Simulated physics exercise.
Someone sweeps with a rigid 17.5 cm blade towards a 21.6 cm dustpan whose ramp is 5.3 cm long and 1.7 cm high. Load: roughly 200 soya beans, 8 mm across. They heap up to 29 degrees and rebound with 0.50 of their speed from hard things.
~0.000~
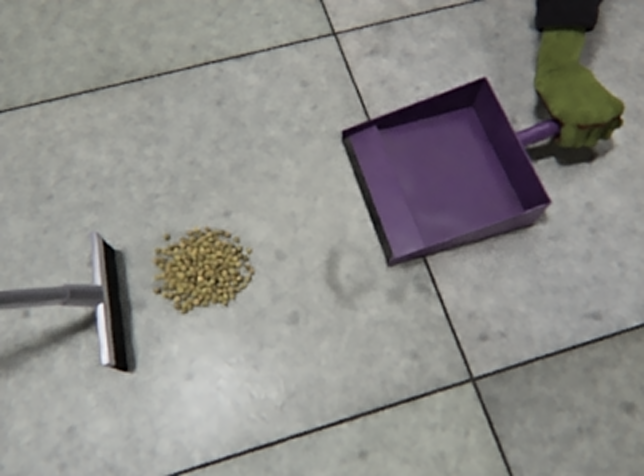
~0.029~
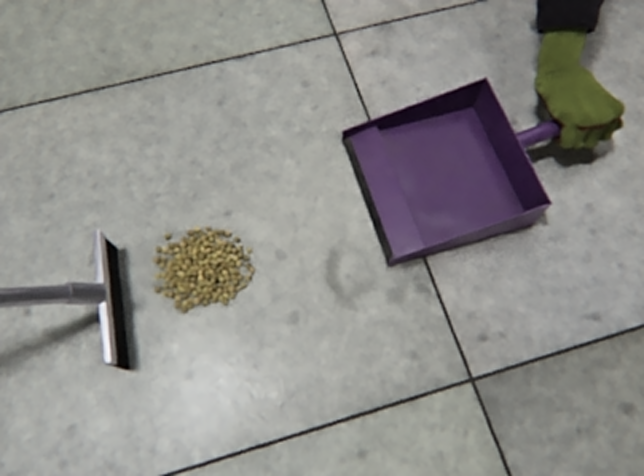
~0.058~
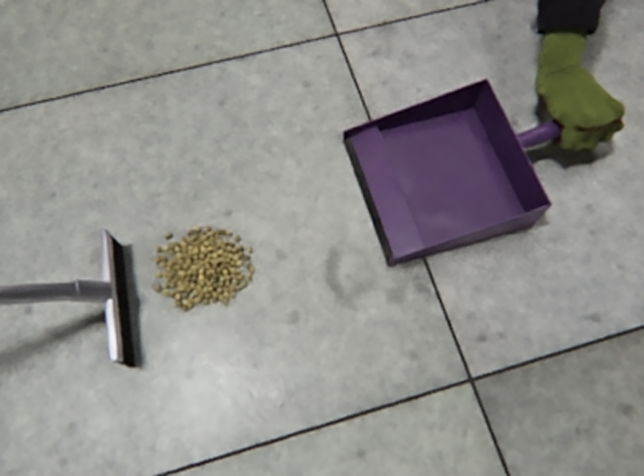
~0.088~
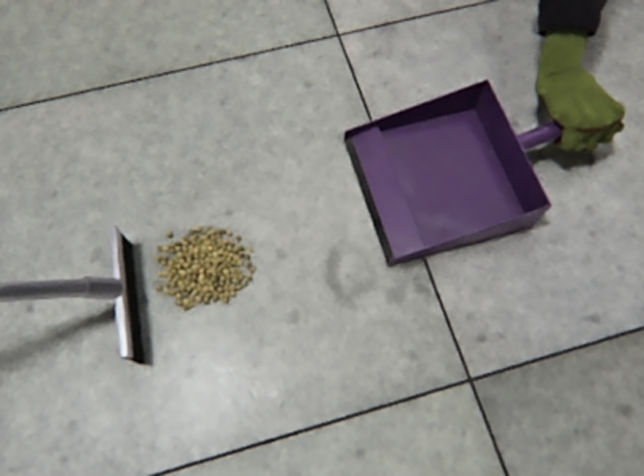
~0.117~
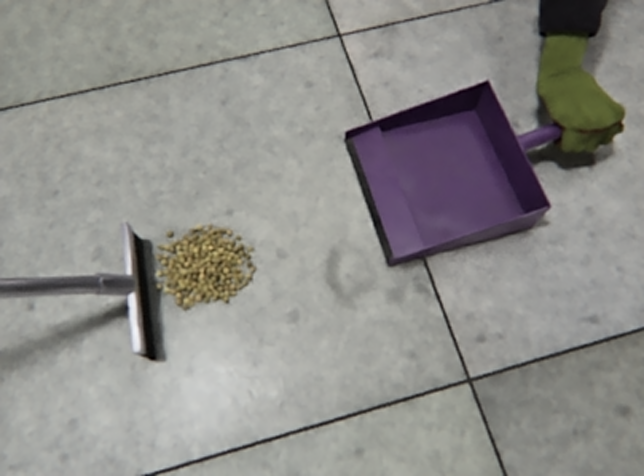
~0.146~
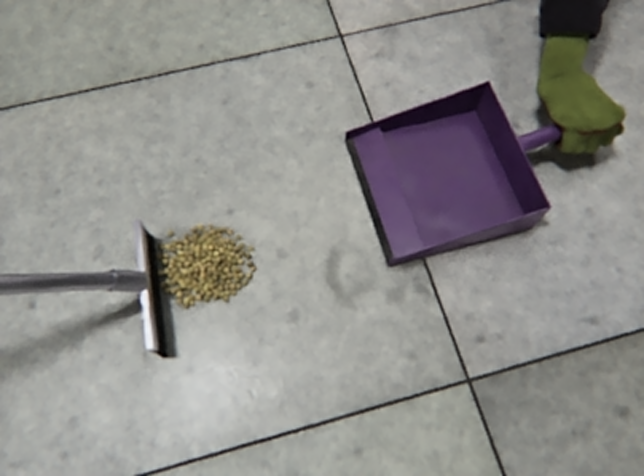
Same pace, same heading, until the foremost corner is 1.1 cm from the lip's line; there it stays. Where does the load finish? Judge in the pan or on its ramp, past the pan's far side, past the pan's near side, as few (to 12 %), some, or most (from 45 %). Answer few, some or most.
Pan some, far side few, near side some.
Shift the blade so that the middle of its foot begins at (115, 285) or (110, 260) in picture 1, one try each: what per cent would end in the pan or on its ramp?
About 40 and 40 per cent.
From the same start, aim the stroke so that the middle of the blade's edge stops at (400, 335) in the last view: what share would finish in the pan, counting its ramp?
About 0 per cent.
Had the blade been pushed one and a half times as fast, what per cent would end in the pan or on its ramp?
In that case some 35 per cent.
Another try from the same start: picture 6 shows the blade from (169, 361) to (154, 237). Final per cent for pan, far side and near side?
Pan 0, far 5, near 35.
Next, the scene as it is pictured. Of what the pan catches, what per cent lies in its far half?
Roughly 0 per cent.
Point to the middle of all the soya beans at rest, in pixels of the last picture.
Around (377, 229).
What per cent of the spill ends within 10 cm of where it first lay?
About 5 per cent.
After 0.43 s, middle of the blade 17 cm from the lip; 0 % over the lip, far side 0 %, near side 15 %.
After 0.62 s, middle of the blade 7 cm from the lip; 0 % over the lip, far side 0 %, near side 20 %.
After 0.93 s, middle of the blade 1 cm from the lip; 30 % over the lip, far side 0 %, near side 25 %.
In the end, at 1.6 s, pan 30 %, far side 0 %, near side 25 %, in front of the lip or behind the blade 45 %.
